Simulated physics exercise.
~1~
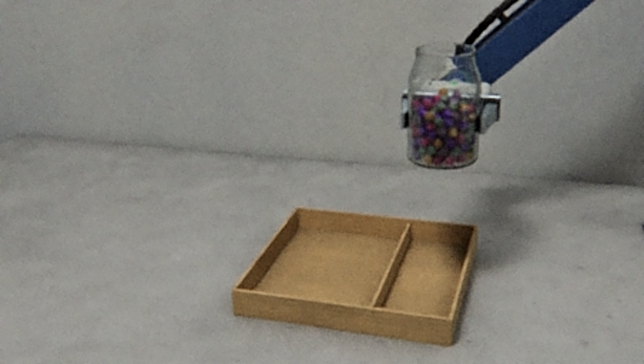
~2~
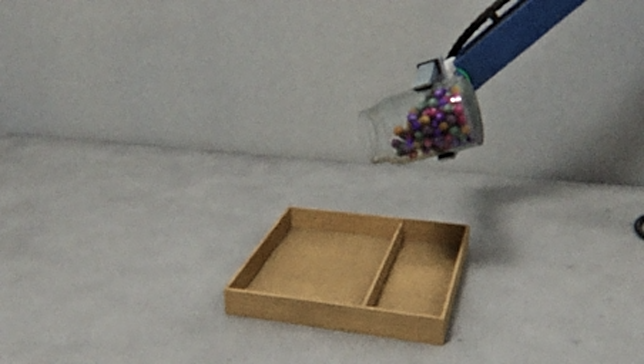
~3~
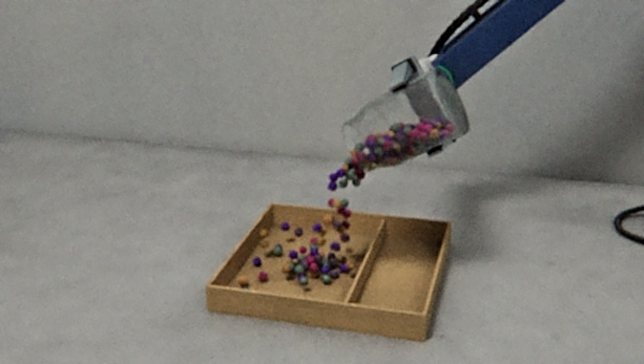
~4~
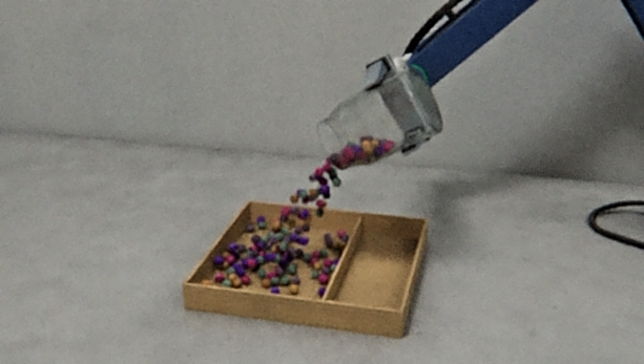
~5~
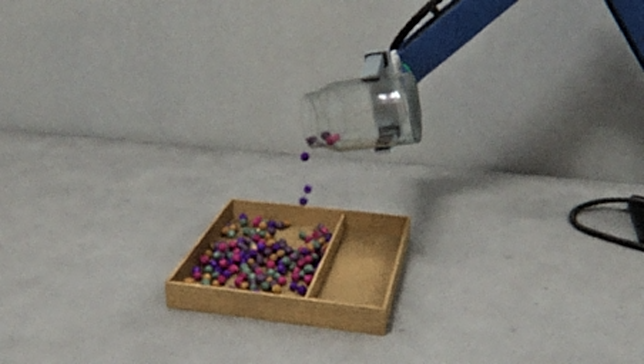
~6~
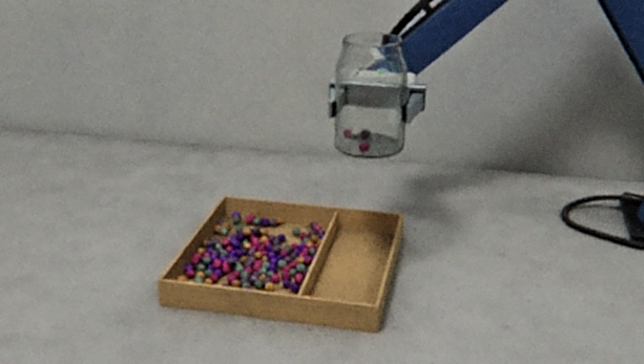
A robot arm tips a jar, pours colourful balls into the tray's left part, then rights it.
